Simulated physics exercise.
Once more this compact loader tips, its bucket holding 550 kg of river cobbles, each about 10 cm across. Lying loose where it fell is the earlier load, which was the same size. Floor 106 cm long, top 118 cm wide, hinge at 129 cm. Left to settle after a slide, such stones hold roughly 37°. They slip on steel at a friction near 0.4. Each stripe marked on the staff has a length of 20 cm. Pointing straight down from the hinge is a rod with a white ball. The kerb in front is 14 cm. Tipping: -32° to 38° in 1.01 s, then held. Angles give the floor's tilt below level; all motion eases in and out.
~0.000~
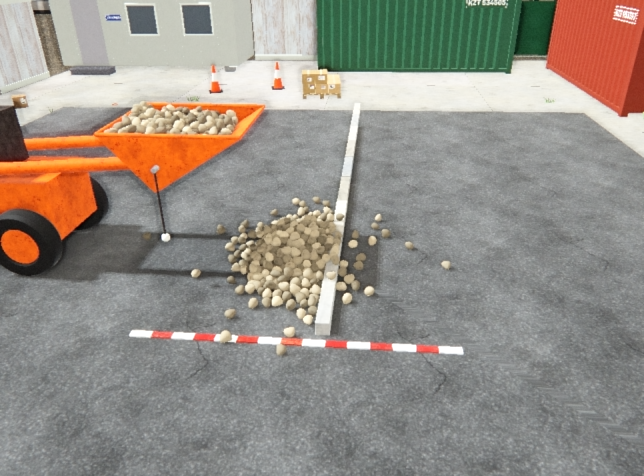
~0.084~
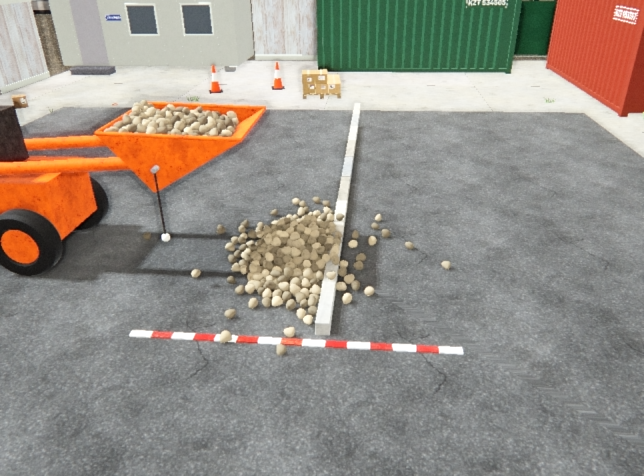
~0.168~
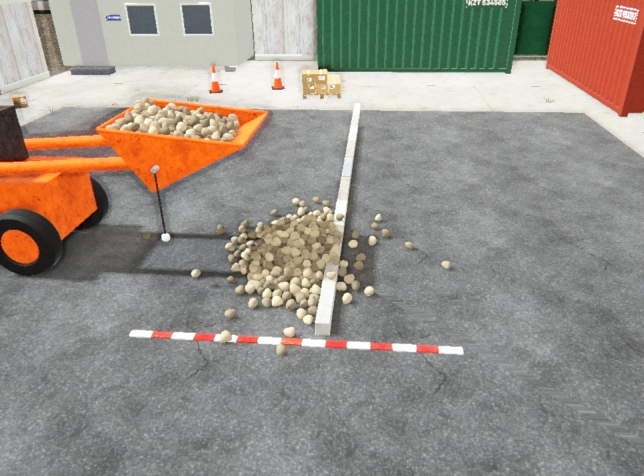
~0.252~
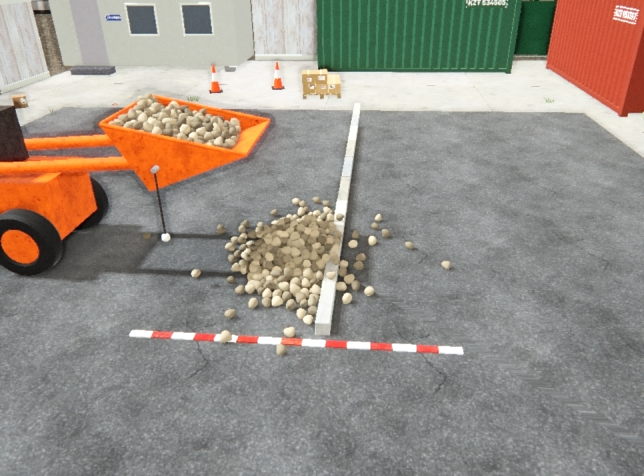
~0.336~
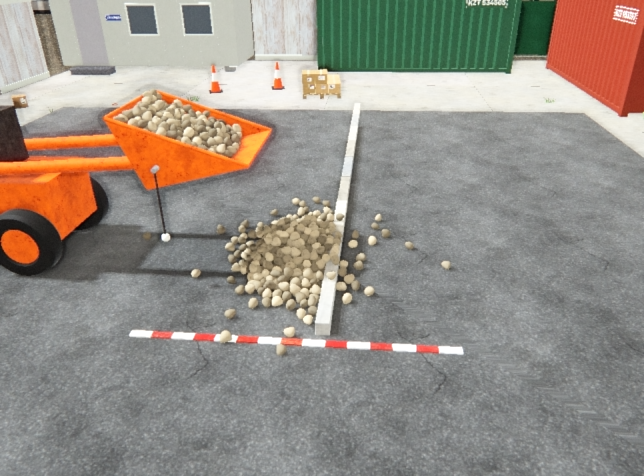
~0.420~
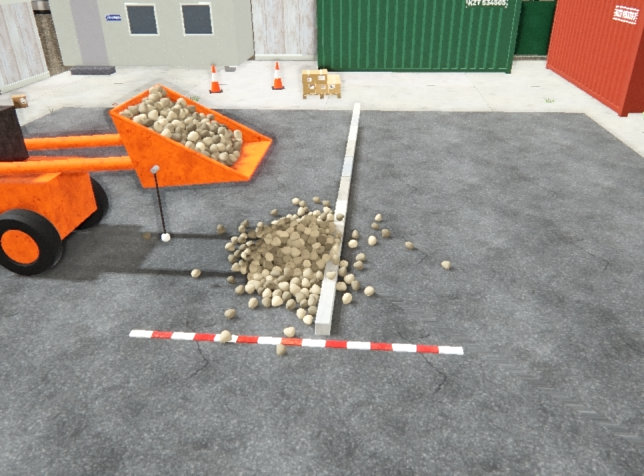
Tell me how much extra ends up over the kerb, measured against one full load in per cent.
The extra comes to about 3 percent of a load.
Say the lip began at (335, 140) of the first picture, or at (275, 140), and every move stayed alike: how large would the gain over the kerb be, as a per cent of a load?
Roughly 95 and 30 per cent, in that order.
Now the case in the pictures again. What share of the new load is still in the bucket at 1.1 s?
75 %.
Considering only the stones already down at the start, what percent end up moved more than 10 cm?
Estimate: 15 %, roughly.
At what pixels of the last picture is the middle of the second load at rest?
I'd point to about (266, 246).
After 0.8 s the floor is at 27°; in per cent of one load, 100 in the bucket, 96 on this side of the kerb, 4 over the kerb; the foremost stones are at (387, 246).
After 1.1 s the floor is at 38°; in per cent of one load, 73 in the bucket, 123 on this side of the kerb, 4 over the kerb; the foremost stones are at (387, 246).
After 1.5 s the floor is at 38°; in per cent of one load, 20 in the bucket, 176 on this side of the kerb, 4 over the kerb; the foremost stones are at (387, 246).
After 4.3 s the floor is at 38°; in per cent of one load, 0 in the bucket, 192 on this side of the kerb, 7 over the kerb; the foremost stones are at (401, 236). Net gain over the kerb, 3.
